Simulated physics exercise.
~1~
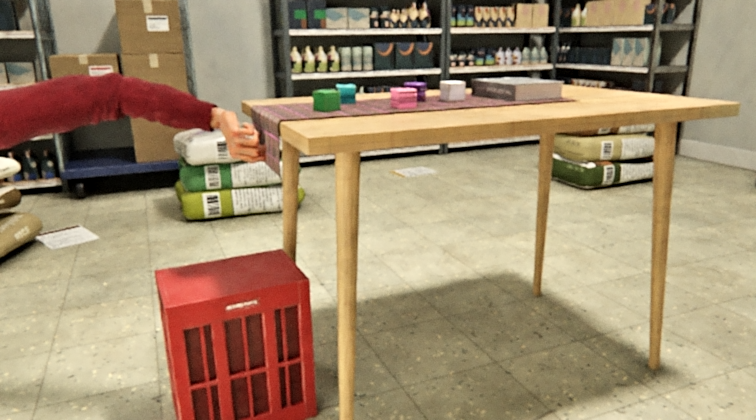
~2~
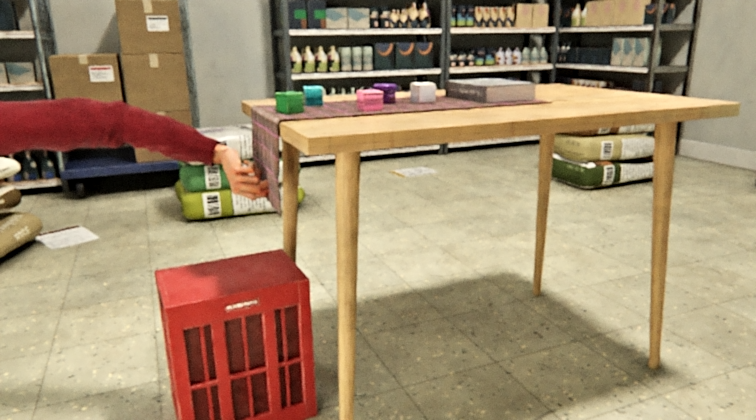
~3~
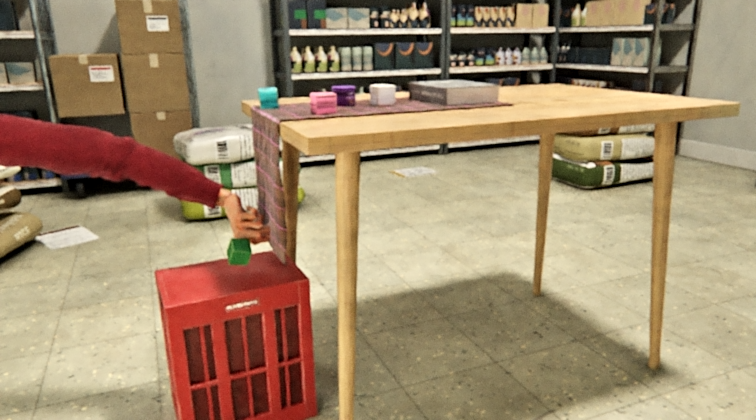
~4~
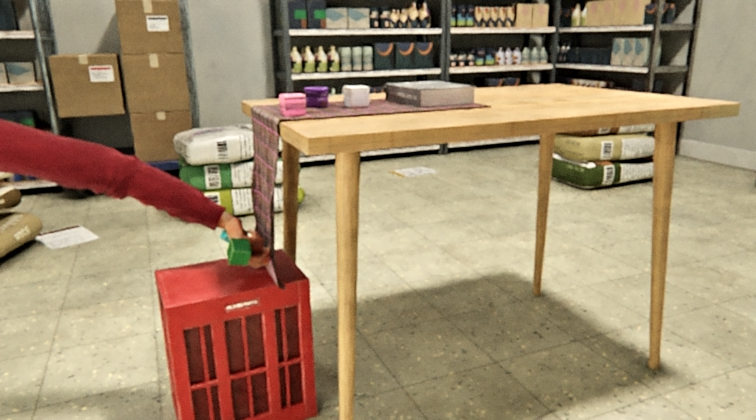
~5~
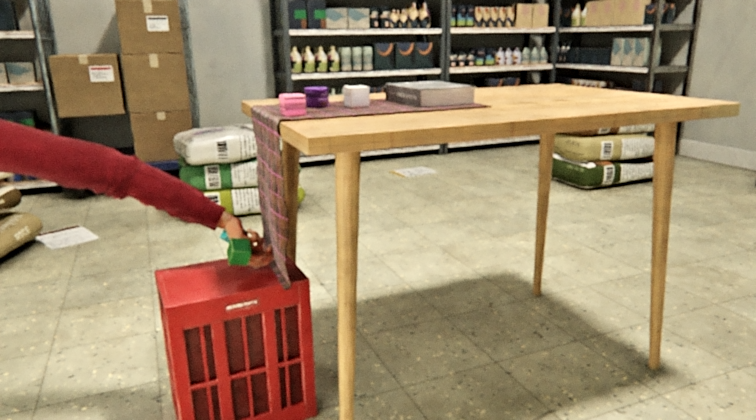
An arm in a dark red sleeve reaches in from the left, gripping the hanging end of a brownish cloth on a pale wooden table, seen from the side in a storeroom with stocked shelves, cardboard boxes and stacked sacks. Green, turquoise, pink, purple and white objects and a grey box rest on the cloth, and a red crate stands below. The hand draws the cloth down, sliding everything leftward. The green cube drops off the edge first, then the turquoise one follows. The hem reaches the crate and the pull stops, leaving the others on the table.
